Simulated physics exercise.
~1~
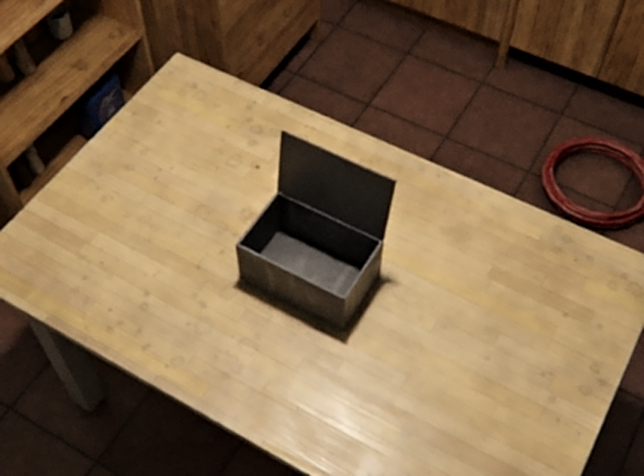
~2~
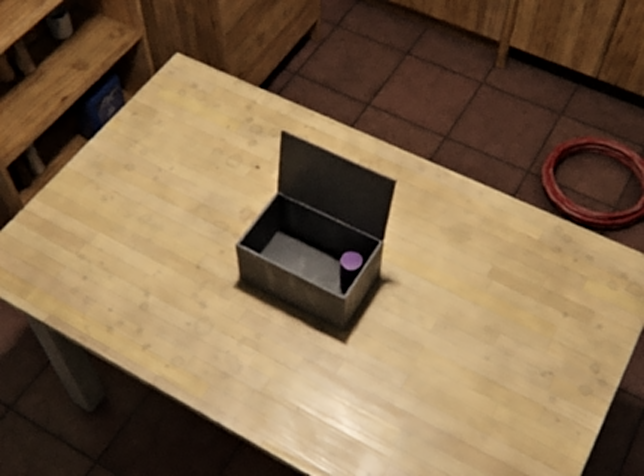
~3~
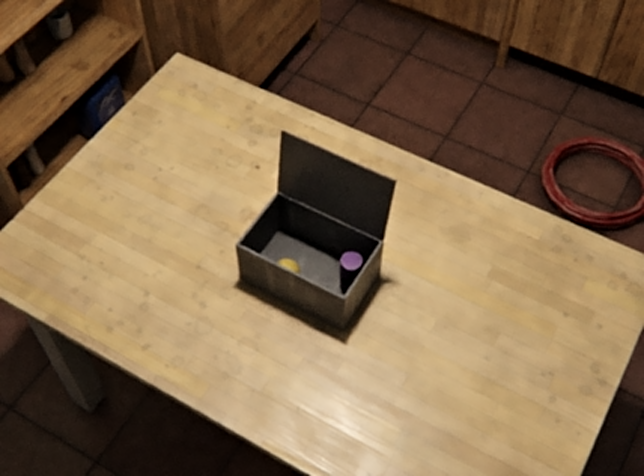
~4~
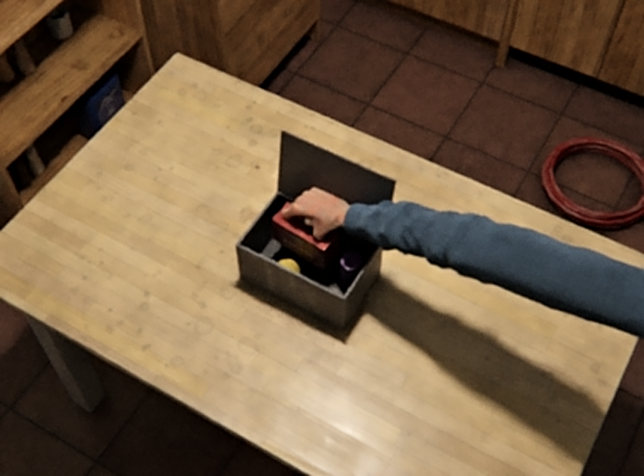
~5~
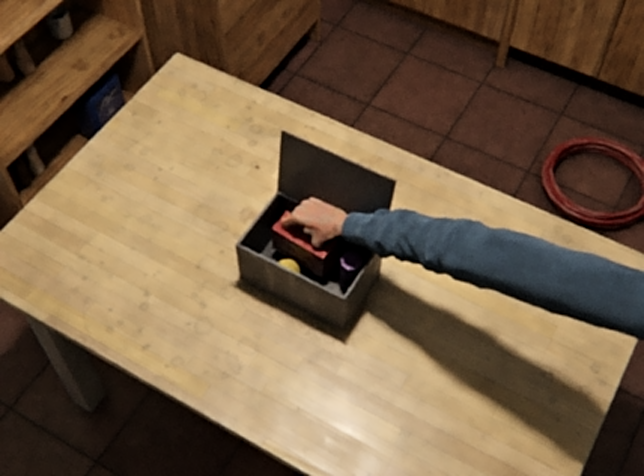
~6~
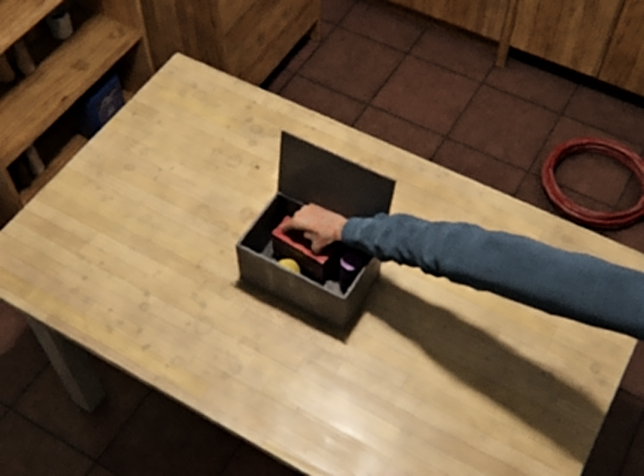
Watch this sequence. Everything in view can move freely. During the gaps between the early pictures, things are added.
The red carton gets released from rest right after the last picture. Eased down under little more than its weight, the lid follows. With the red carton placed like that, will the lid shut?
Yes.
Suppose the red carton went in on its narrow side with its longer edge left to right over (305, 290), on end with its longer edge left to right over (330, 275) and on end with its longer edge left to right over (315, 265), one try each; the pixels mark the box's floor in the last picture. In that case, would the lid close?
First try leaves it partly open, second try leaves it shut, third try leaves it partly open.
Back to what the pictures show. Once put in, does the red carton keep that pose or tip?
Once everything settles, the red carton keeps its original angle.
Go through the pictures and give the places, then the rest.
In the first picture, the last thing is not in view yet.
In the second picture, the last thing is not in view yet.
In the third picture, the last thing is not in view yet.
The fourth picture shows still above its spot; red carton (306, 236).
The fifth picture shows still above its spot; red carton (305, 245).
The sixth picture shows put in, still held; red carton (305, 249).
Then, 1.40 s on from there, lid 72° above the rim.
Then, 1.90 s on from there, lid 34° above the rim.
In the end, lid shut; all 3 unmoved. At the end, from the last picture's camera, red carton near (305, 249).
